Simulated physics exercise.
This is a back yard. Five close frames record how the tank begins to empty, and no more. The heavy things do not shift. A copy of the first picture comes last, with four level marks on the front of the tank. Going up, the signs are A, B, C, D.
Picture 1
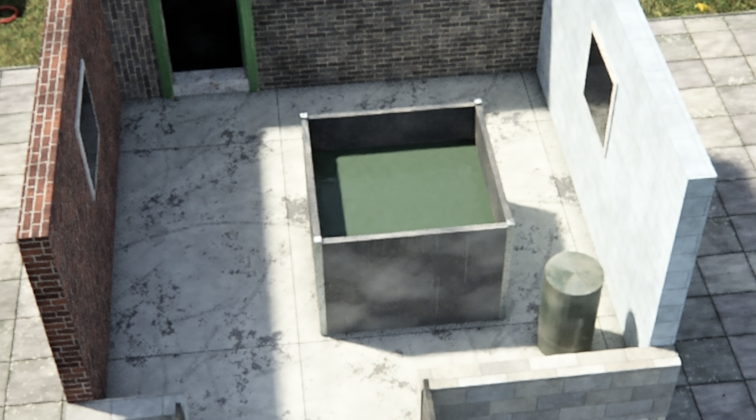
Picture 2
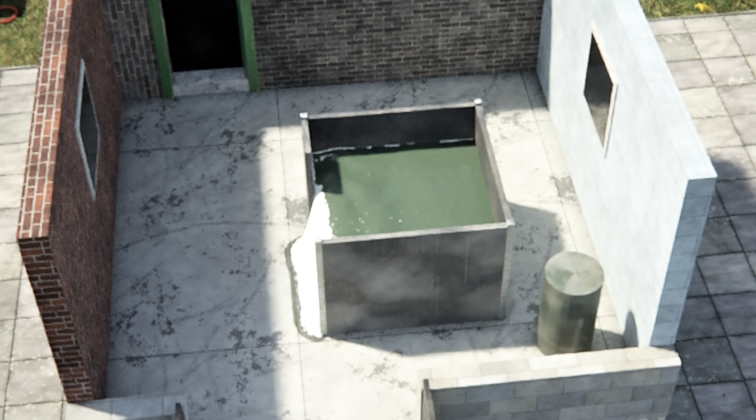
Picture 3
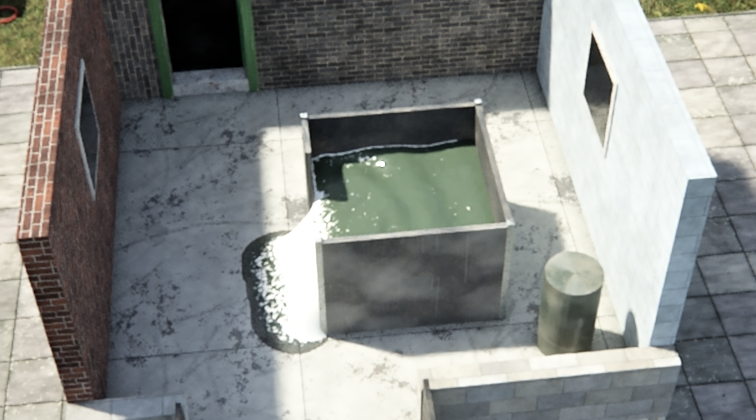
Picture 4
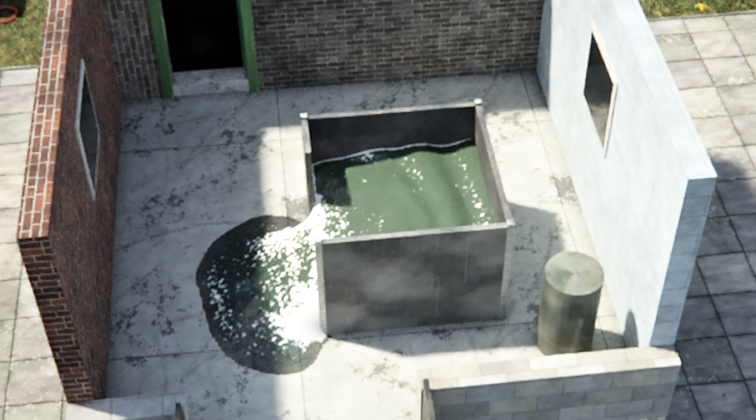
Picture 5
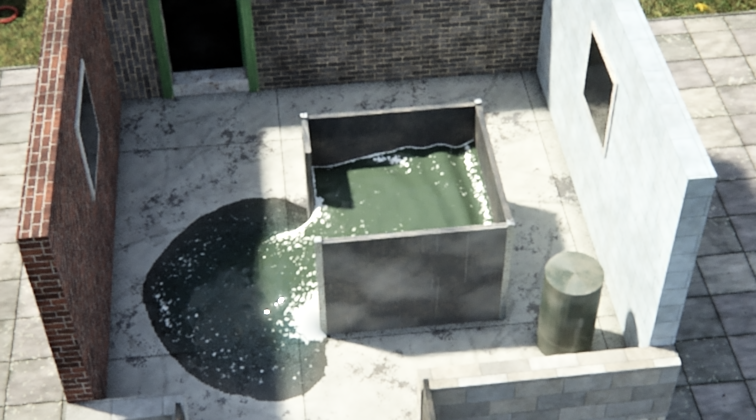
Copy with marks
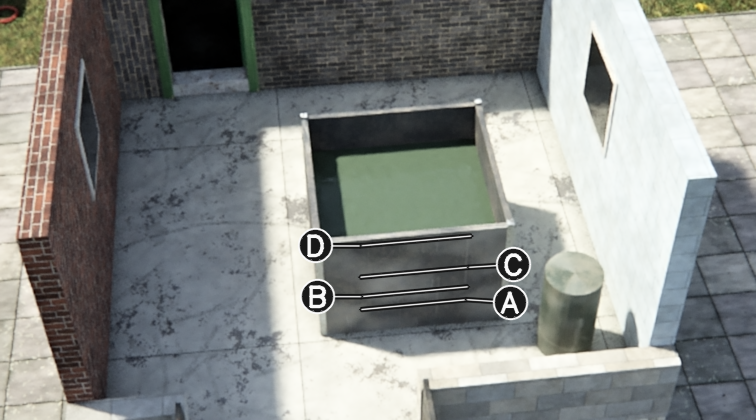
Green water in a square metal tank pours out through its left side onto the pale paved yard, foaming white at first, then spreads leftward in a widening dark pool toward the brick wall as the tank's surface ripples.
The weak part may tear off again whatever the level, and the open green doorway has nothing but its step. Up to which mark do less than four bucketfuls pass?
That is line C.
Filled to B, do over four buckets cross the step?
No.
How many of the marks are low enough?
Three of the four.
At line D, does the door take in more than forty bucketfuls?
No, less.
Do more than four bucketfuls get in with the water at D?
Yes.
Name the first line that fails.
Here it is line D.
On the marked copy, A at (414, 304); B at (414, 291); C at (414, 272); D at (415, 240); from the bottom up A, B, C, D.
If A is chosen, nothing gets over.
If B is chosen, nothing gets over.
If C is chosen, a bucket or two gets in.
If D is chosen, about 12 bucketfuls get in.
